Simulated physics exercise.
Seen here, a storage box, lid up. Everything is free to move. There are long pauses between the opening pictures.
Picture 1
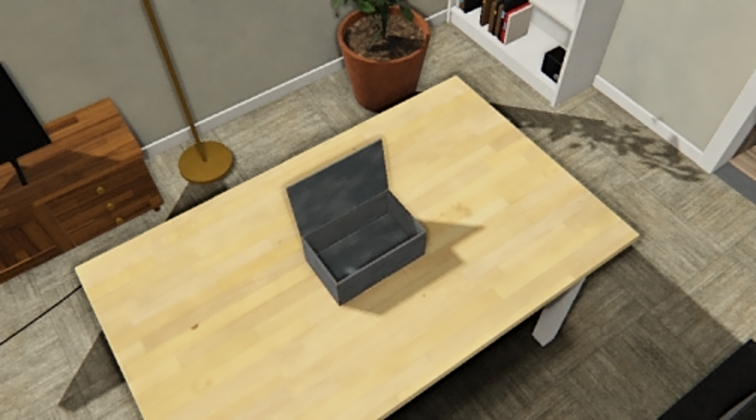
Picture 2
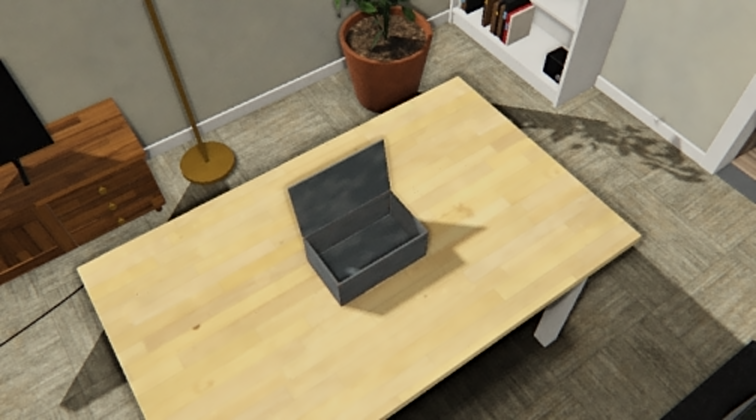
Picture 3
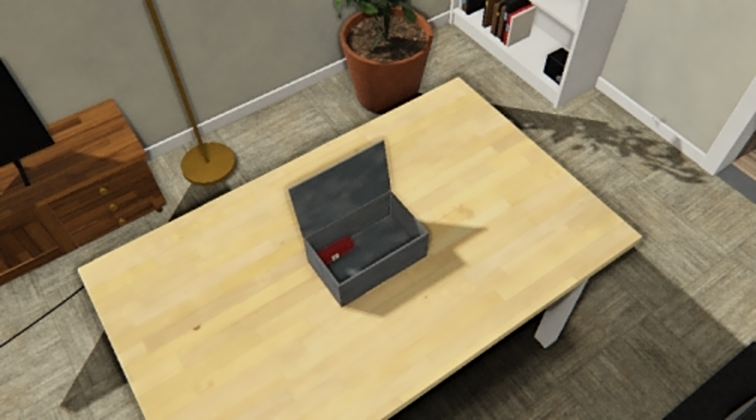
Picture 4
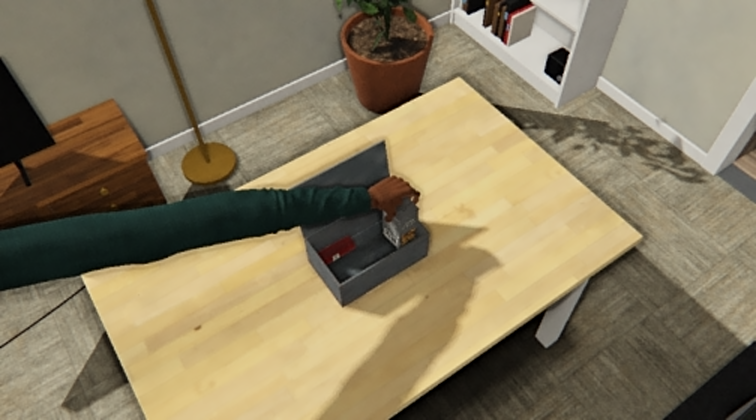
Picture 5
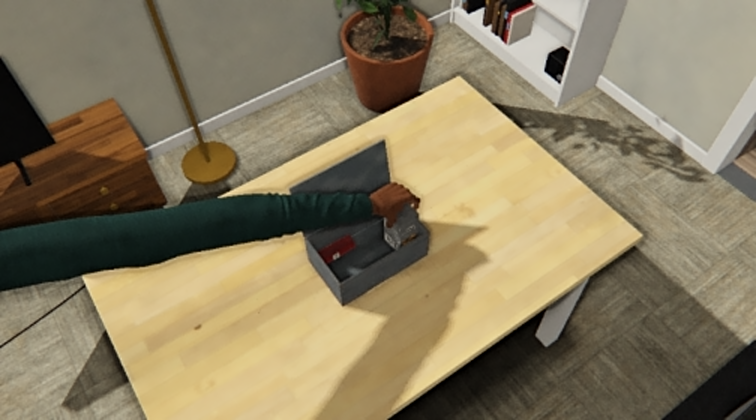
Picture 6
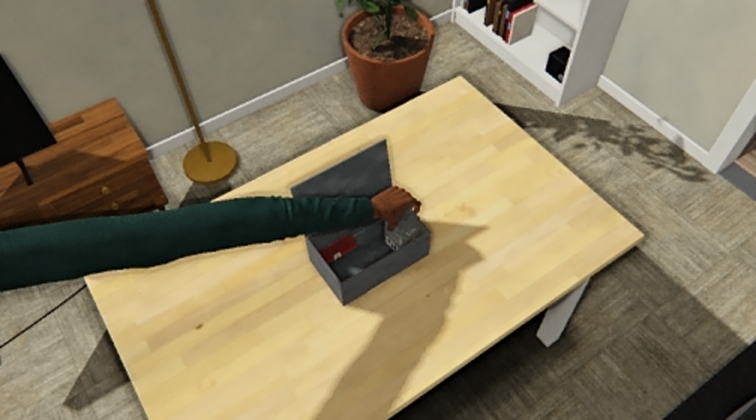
An arm in a dark green sleeve reaches in from the left over a pale wooden table, seen from above in a room with a potted plant, a brass stand and a white bookshelf. The open dark grey box is empty at first, then a small red object appears inside at left. The hand lowers a greyish carton slightly into the right side, still gripping it, while the view barely shifts.
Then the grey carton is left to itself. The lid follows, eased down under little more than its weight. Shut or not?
As it turns out, it is held up.
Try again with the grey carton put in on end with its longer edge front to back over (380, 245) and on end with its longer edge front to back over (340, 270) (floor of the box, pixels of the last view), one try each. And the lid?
First try: It is held up; second try: It is held up.
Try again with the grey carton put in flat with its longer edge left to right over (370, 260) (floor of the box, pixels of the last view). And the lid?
Then it sits on the rim.
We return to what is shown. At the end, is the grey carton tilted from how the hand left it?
The grey carton keeps its pose.
Then, 1.30 s after the last picture, lid 78° above the rim.
Then, 1.70 s after the last picture, lid 48° above the rim.
At rest, lid 26° above the rim; both in place. Seen from the same camera at the end, grey carton near (402, 230).
